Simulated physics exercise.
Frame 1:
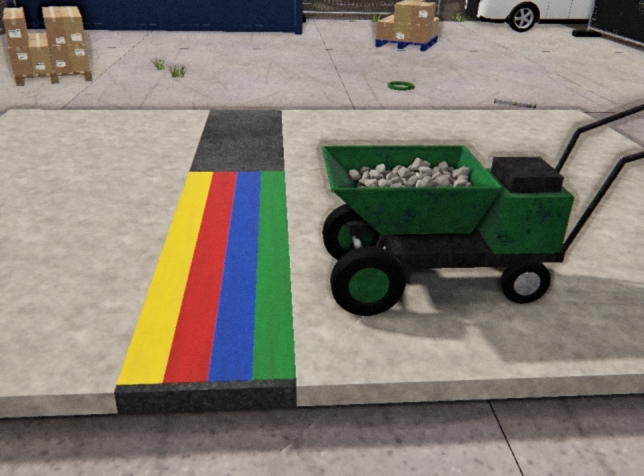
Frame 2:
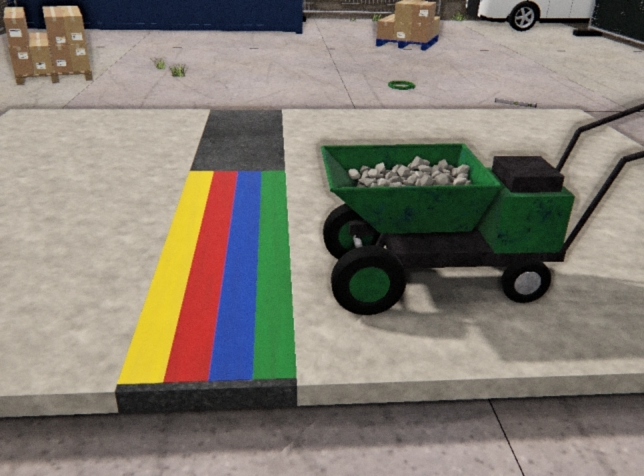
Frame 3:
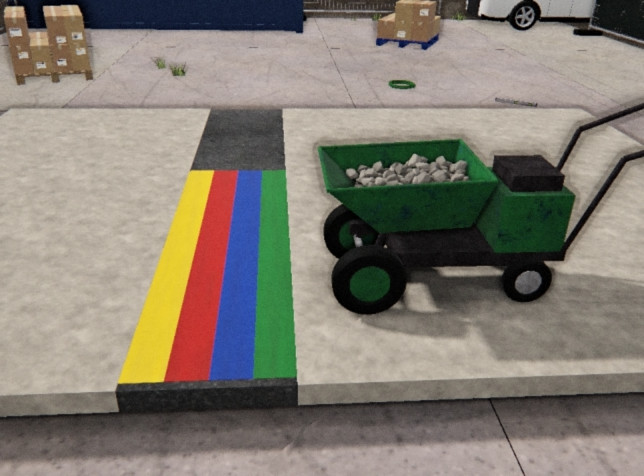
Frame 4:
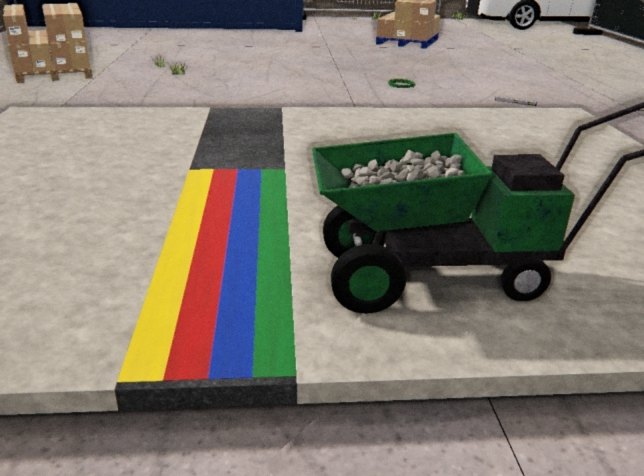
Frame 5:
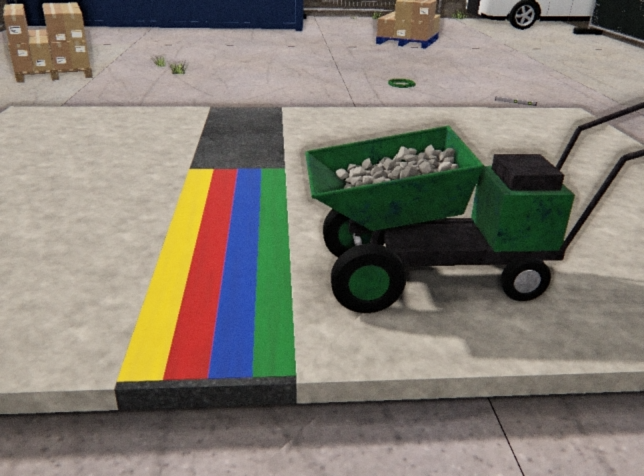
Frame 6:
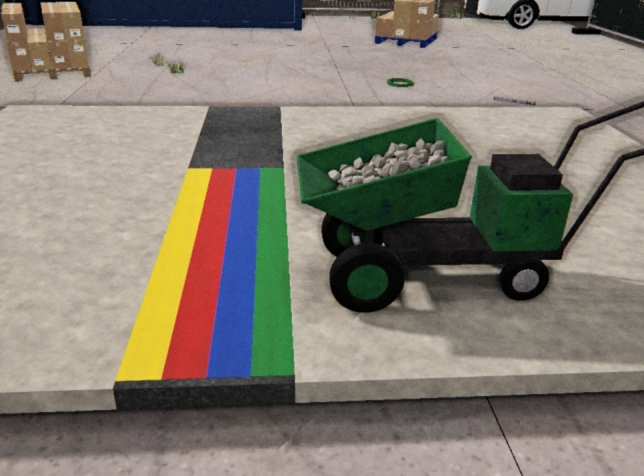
At first, a green powered barrow loaded with broken stones stands on a pale pad, its skip level, to the right of yellow, red, blue and green bands. The skip then tilts gradually toward the left, its back end rising, until it is clearly tipped with the stones still inside.
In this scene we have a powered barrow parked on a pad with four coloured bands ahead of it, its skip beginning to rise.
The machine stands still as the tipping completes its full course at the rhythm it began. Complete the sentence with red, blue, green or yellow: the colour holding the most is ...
The colour holding the most is blue.
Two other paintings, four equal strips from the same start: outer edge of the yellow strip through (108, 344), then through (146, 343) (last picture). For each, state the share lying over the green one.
Near 10 in a hundred and near 10 in a hundred.
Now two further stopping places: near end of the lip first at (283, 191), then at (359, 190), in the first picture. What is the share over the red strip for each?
Roughly 40 per cent, then roughly 20 per cent.
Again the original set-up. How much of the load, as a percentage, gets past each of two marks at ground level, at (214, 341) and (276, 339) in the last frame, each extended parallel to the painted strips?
Close to 50 per cent, then close to 90 per cent.
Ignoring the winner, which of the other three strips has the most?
Red.
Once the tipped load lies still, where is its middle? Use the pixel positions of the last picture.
I'd put the middle somewhere around (219, 282).
Just after the last frame, skip tipped steeply; every one in the skip.
A moment on, skip tipped steeply; the larger part in the skip; just a few over the green strip; about a tenth over the blue strip; just a few over the red strip.
Further on, skip tipped right over; about a tenth in the skip; about a tenth over the green strip; roughly a third over the blue strip; roughly a quarter over the red strip; about a tenth over the yellow strip; just a few off the paint.
When it is over, skip tipped right over; about a tenth in the skip; about a tenth over the green strip; roughly a third over the blue strip; roughly a quarter over the red strip; about a tenth over the yellow strip; about a tenth off the paint.
